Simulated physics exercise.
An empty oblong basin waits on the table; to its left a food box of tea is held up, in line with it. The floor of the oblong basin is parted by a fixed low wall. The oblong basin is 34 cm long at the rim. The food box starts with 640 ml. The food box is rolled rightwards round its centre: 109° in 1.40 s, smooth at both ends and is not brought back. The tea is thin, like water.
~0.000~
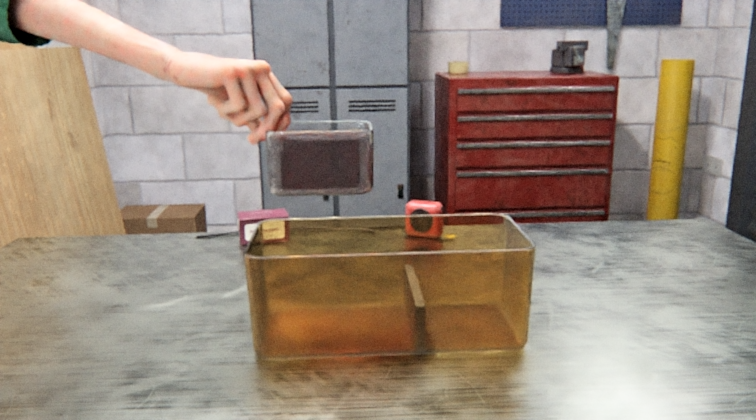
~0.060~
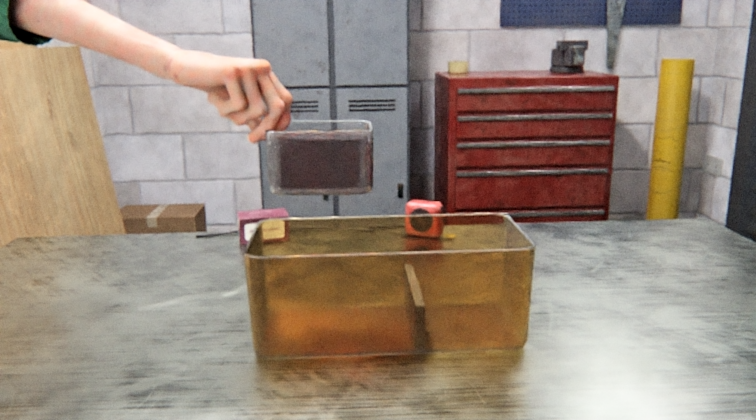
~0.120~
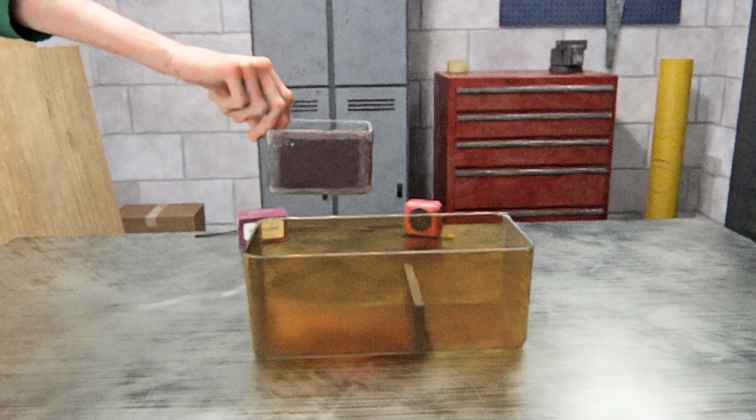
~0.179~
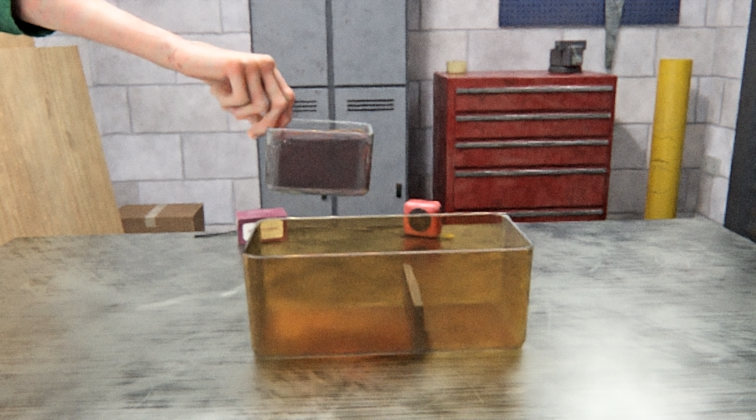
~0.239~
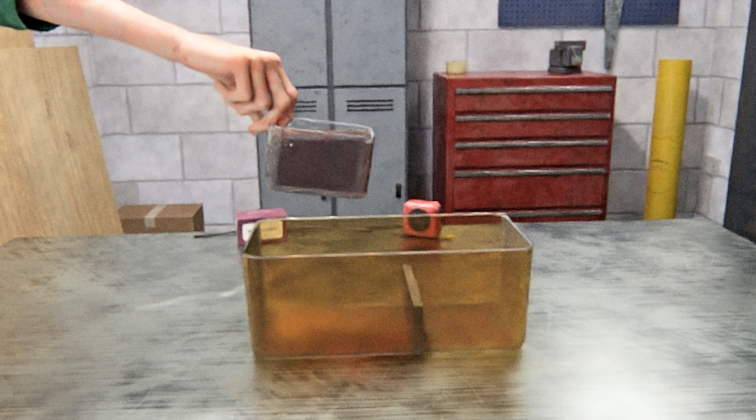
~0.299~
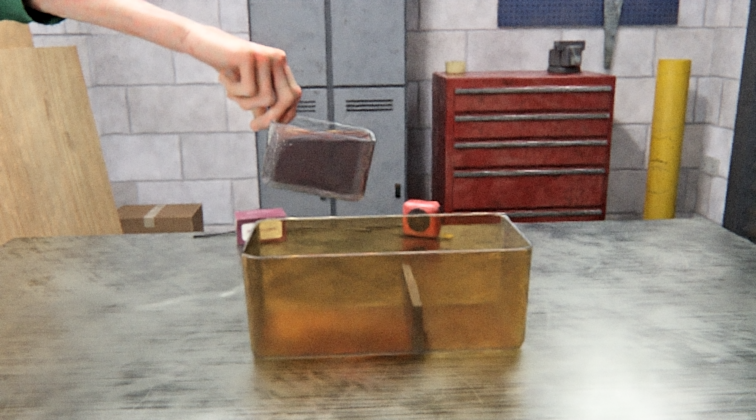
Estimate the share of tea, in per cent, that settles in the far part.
The far part has some 68 per cent.
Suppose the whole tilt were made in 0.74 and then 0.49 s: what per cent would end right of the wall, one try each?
In turn about 60 and 40 per cent.
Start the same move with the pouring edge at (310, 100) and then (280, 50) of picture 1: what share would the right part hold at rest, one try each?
First 0, then 5 per cent.
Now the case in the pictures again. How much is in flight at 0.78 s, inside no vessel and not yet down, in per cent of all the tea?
Some 24 per cent.
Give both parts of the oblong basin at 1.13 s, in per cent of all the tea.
Left about 18, right about 68.
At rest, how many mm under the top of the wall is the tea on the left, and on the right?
Left about 52 mm, right about 36 mm.
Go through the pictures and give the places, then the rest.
In the first picture, it leans 0°; its right rim is at (371, 127); the tea meets the walls at (272, 137) and (369, 136); the oblong basin's rim runs from (252, 239) to (521, 231); the wall's top is at (414, 284).
In the second picture, it leans 0°; its right rim is at (371, 128); the tea meets the walls at (272, 137) and (369, 135).
In the third picture, it leans 2°; its right rim is at (371, 128); the tea meets the walls at (272, 136) and (369, 134).
In the fourth picture, it leans 4°; its right rim is at (371, 131); the tea meets the walls at (272, 136) and (369, 135).
In the fifth picture, it leans 8°; its right rim is at (372, 134); the tea meets the walls at (272, 137) and (370, 136).
In the sixth picture, it leans 12°; its right rim is at (373, 138); the tea meets the walls at (272, 137) and (370, 136).
Then, 0.78 s in, the tilt is 64° and 52 per cent is still to pour, 2 is left of the wall and 20 right of it.
Then, 1.13 s in, the tilt is 99° and 10 per cent is still to pour, 18 is left of the wall and 68 right of it.
Then, 1.50 s in, the tilt is 109° and 0 per cent is still to pour, 32 is left of the wall and 68 right of it.
Then, 1.90 s in, the tilt is 109° and 0 per cent is still to pour, 32 is left of the wall and 68 right of it.
Finally, 32 per cent lies left of the wall, 68 right of it and 0 outside.
